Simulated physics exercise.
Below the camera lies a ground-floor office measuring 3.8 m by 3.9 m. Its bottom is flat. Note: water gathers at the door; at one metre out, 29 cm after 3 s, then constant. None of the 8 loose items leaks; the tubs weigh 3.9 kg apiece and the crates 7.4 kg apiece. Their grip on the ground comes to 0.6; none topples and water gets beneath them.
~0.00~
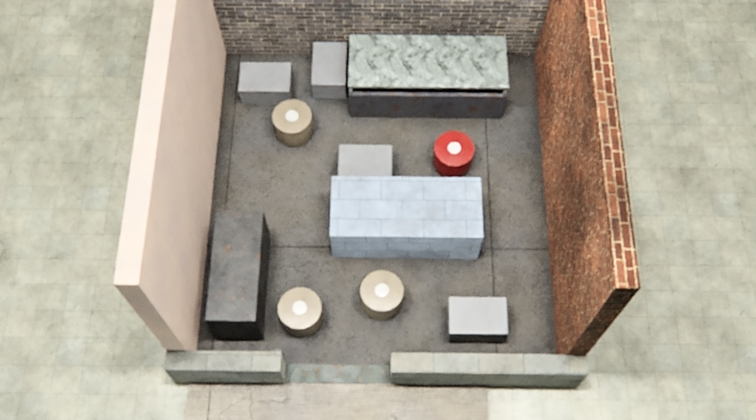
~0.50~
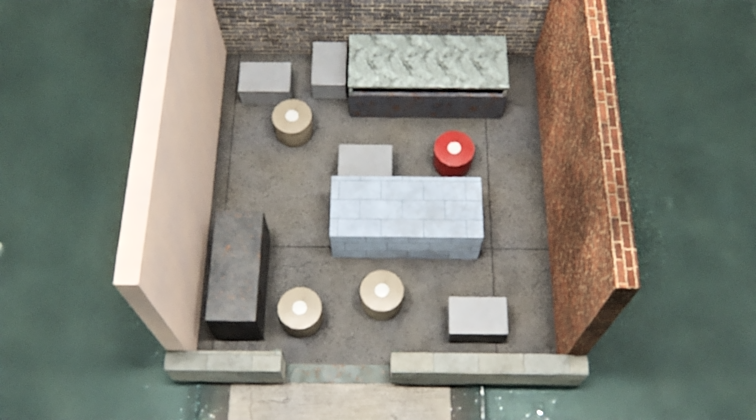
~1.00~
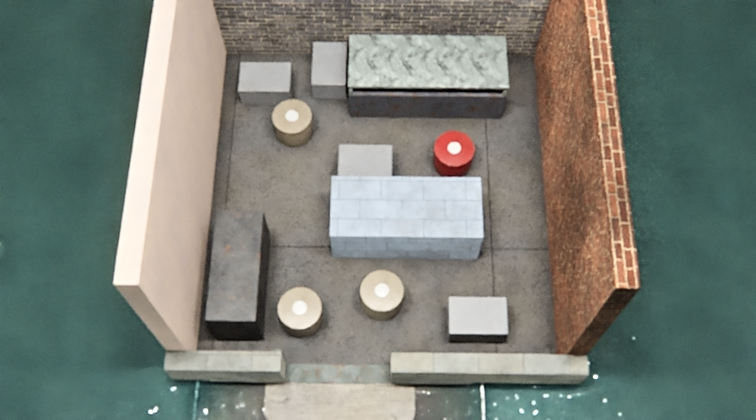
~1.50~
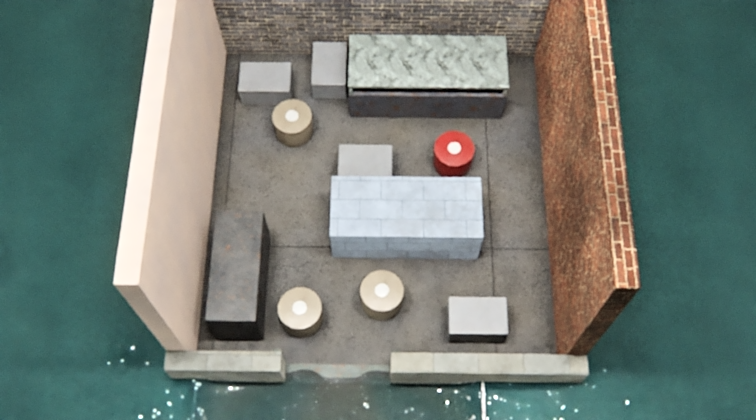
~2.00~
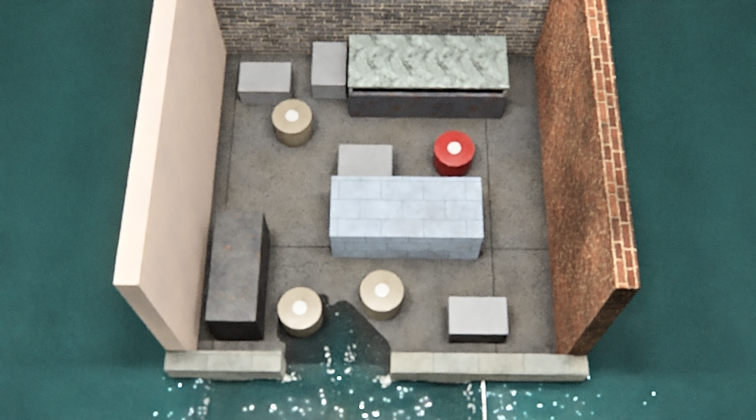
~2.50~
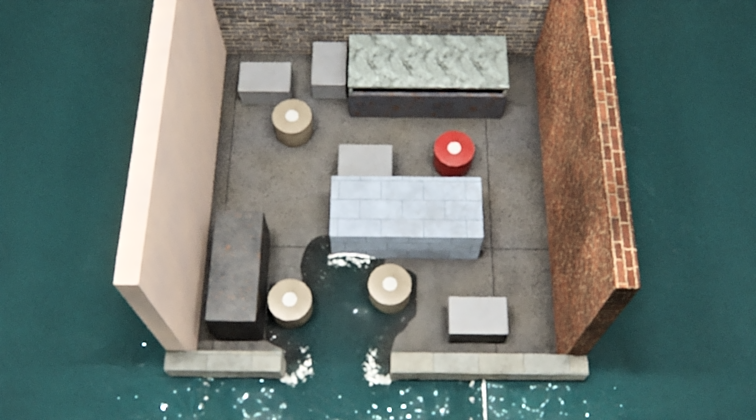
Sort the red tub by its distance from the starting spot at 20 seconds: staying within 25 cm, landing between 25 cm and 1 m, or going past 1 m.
The red tub lands between 25 cm and 1 m.
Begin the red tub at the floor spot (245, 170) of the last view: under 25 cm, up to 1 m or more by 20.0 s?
Answer: It inches along.
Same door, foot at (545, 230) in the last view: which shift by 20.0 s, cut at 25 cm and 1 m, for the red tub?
Red tub: Goes a long way.
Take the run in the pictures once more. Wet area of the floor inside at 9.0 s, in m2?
Somewhere around 11.5 m2, roughly.
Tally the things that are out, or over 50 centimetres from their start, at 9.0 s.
I make it 2.
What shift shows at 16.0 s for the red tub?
Around 30 centimetres.
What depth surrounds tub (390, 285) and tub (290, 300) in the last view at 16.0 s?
Close to 20 and 22 centimetres.
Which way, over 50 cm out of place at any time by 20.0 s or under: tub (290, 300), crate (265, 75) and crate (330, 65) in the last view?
Result, in order: Bigger / bigger / not bigger.
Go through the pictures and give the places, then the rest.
The first picture shows the red tub at (454, 148), on the bottom; water covers 0.0 m2; 0 of 8 have shifted.
The second picture shows the red tub at (454, 148), on the bottom; water covers 0.0 m2; 0 of 8 have shifted.
The third picture shows the red tub at (454, 148) rests on the ground; 0.0 m2 under water; 0 of 8 have shifted.
The fourth picture shows the red tub at (454, 148) rests on the ground; water covers 0.0 m2; 0 of 8 have shifted.
The fifth picture shows the red tub at (454, 148), on the bottom; 0.5 m2 under water; 0 of 8 have shifted.
The sixth picture shows the red tub at (454, 148), on the bottom; 1.2 m2 under water; 2 of 8 have shifted.
After 4.0 s the red tub is near (454, 148), 0.0 m from its start, aground; 2 afloat.
After 9.0 s the red tub is near (482, 157), 0.3 m from its start, afloat; 8 afloat.
After 16.0 s the red tub is near (480, 137), 0.3 m from its start, afloat; 8 afloat.
After 20.0 s the red tub is near (495, 119), 0.5 m from its start, afloat; 8 afloat.
